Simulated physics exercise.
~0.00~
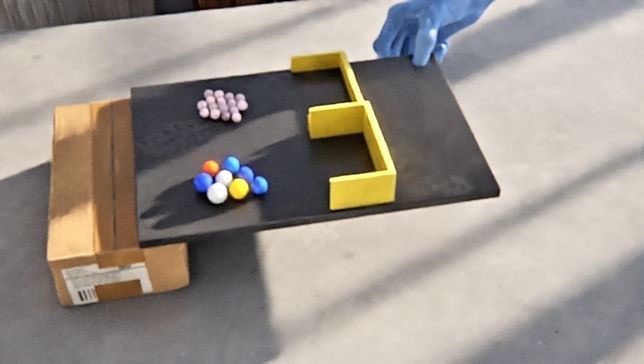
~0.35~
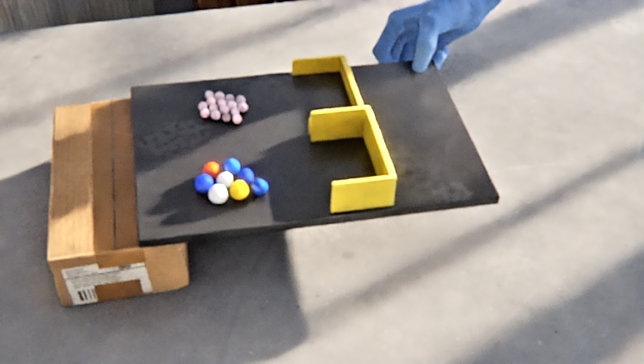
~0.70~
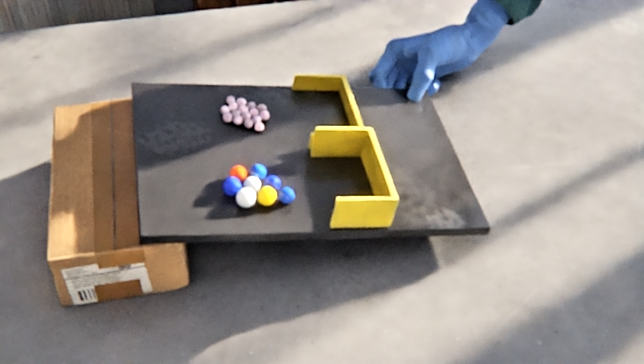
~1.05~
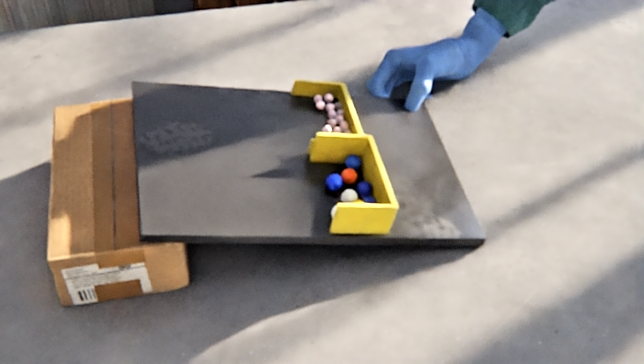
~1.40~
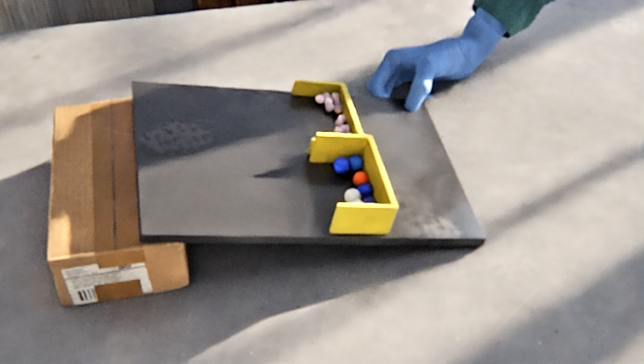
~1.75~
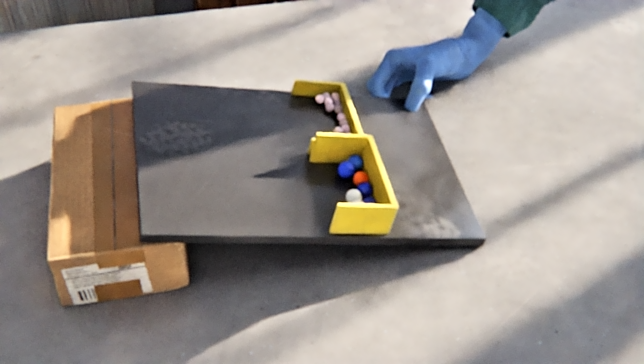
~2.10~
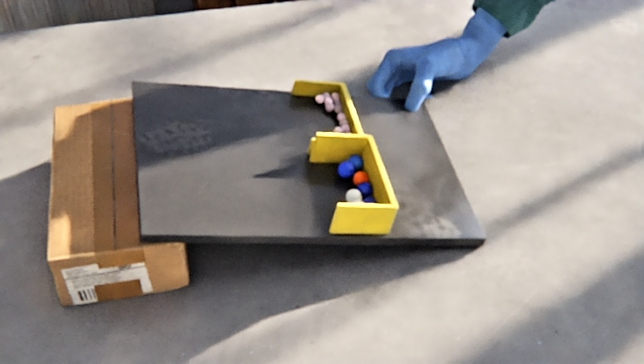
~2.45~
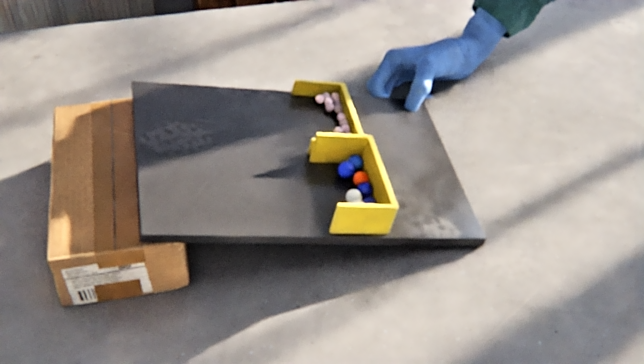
A blue-gloved hand lowered the right end of a dark board propped on a cardboard box, and a heap of colorful balls and a heap of small pink pieces slid right, ending up gathered against two yellow barriers.
